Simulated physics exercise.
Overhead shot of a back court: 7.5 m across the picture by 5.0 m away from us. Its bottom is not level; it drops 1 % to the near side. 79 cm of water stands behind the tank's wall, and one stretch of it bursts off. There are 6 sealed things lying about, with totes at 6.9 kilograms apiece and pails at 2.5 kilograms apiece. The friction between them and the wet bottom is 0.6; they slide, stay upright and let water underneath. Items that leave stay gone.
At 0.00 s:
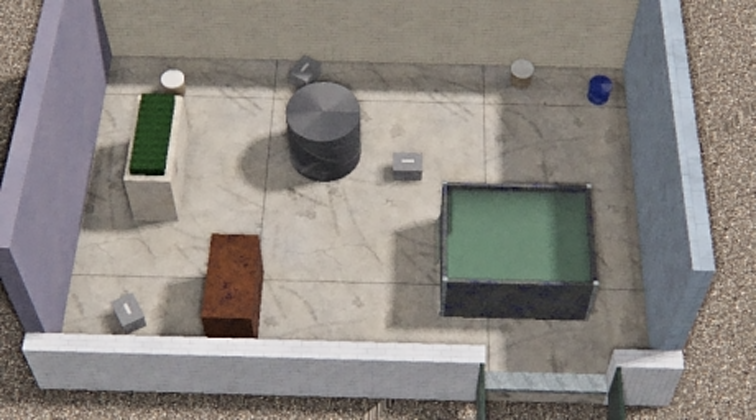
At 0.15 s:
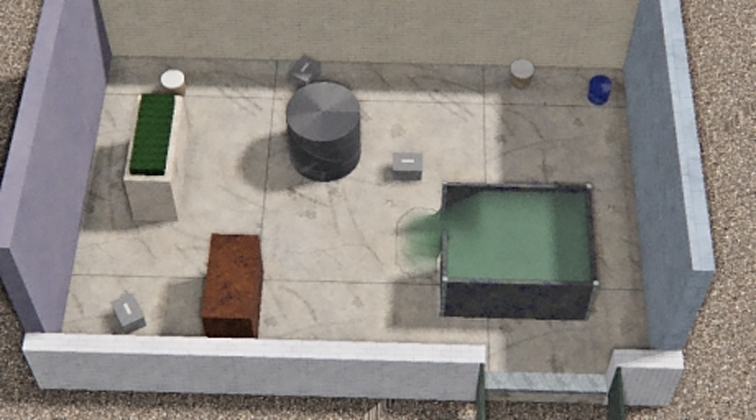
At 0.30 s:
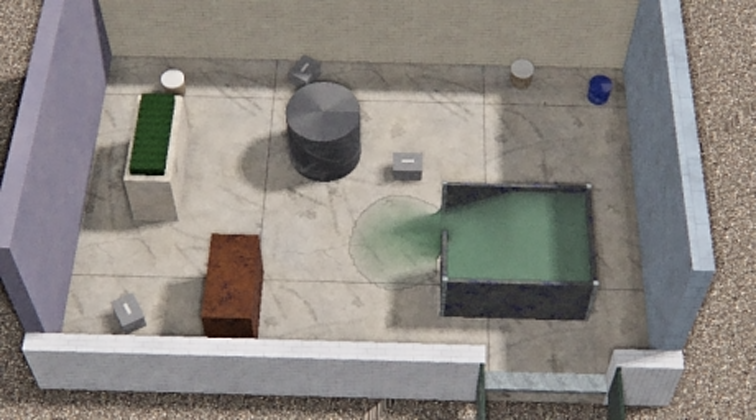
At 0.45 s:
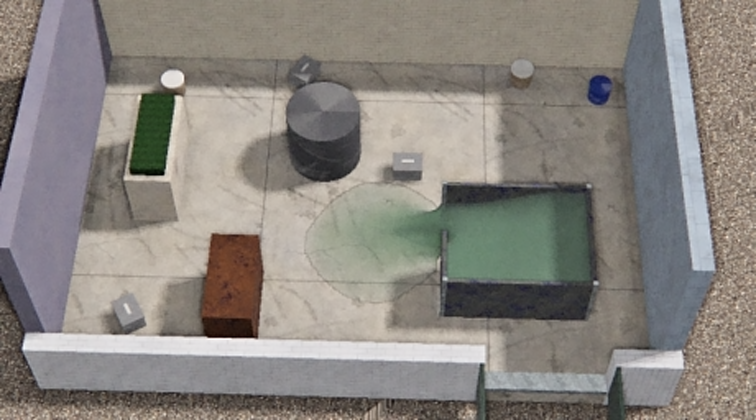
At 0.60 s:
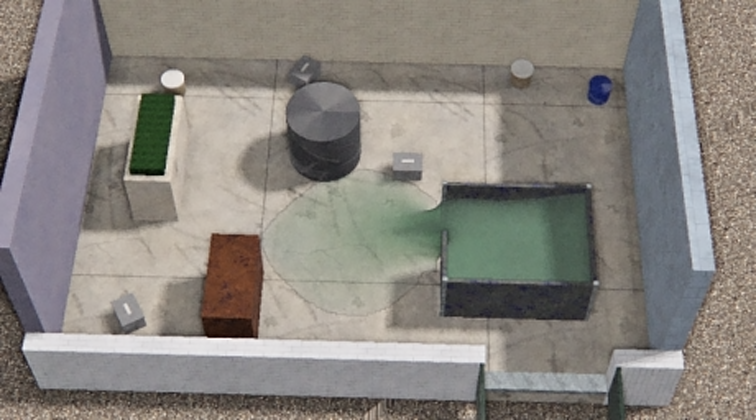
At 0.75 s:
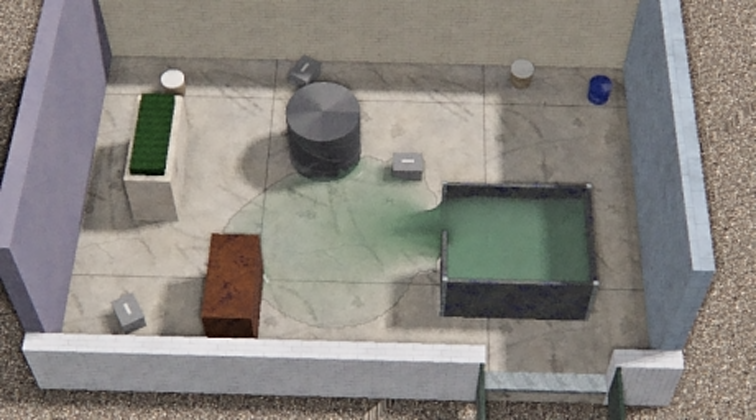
Green water sits in a dark-walled tank on the right of a walled court, then bursts out through its left side onto the pale floor. It fans leftward in a widening, thinning sheet, reaching the rusty brown block and the foot of the dark cylinder, while the surrounding objects stay put.
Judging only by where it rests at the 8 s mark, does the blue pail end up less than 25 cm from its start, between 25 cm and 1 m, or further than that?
It ends up less than 25 cm from its start.
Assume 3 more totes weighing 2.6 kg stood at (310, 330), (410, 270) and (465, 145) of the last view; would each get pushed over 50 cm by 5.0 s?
Spot by spot, in turn: Exceeds it, exceeds it, falls short.
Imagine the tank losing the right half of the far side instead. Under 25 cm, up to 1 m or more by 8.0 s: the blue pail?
Then the blue pail ends far away.
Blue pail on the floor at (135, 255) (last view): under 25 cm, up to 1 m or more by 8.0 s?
It moves a short way.
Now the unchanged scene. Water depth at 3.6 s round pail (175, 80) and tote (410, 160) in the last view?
Some 3 cm at the first, some 2 cm at the second.
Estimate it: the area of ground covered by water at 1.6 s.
Roughly 15 m2.
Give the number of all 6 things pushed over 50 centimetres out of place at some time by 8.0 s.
The count comes to 4.
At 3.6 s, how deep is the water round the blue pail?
0 cm or so.
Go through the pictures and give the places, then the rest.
The first picture shows the blue pail at (601, 84), on the bottom; water covers 2.6 m2; 0 of 6 have shifted.
The second picture shows the blue pail at (601, 84), on the bottom; water covers 3.1 m2; 0 of 6 have shifted.
The third picture shows the blue pail at (601, 84) rests on the ground; water covers 3.9 m2; 0 of 6 have shifted.
The fourth picture shows the blue pail at (601, 84), on the bottom; water covers 5.0 m2; 0 of 6 have shifted.
The fifth picture shows the blue pail at (601, 84), on the bottom; water covers 6.4 m2; 0 of 6 have shifted.
The sixth picture shows the blue pail at (601, 84), on the bottom; water covers 7.7 m2; 0 of 6 have shifted.
After 1.6 s the blue pail is near (601, 84), 0.0 m from its start, aground; 0 of 6 are out; 0 afloat.
After 3.6 s the blue pail is near (601, 84), 0.0 m from its start, aground; 0 of 6 are out; 3 afloat.
After 5.6 s the blue pail is near (601, 84), 0.0 m from its start, aground; 0 of 6 are out; 2 afloat.
After 8.0 s the blue pail is near (602, 86), 0.0 m from its start, aground; 0 of 6 are out; 2 afloat.
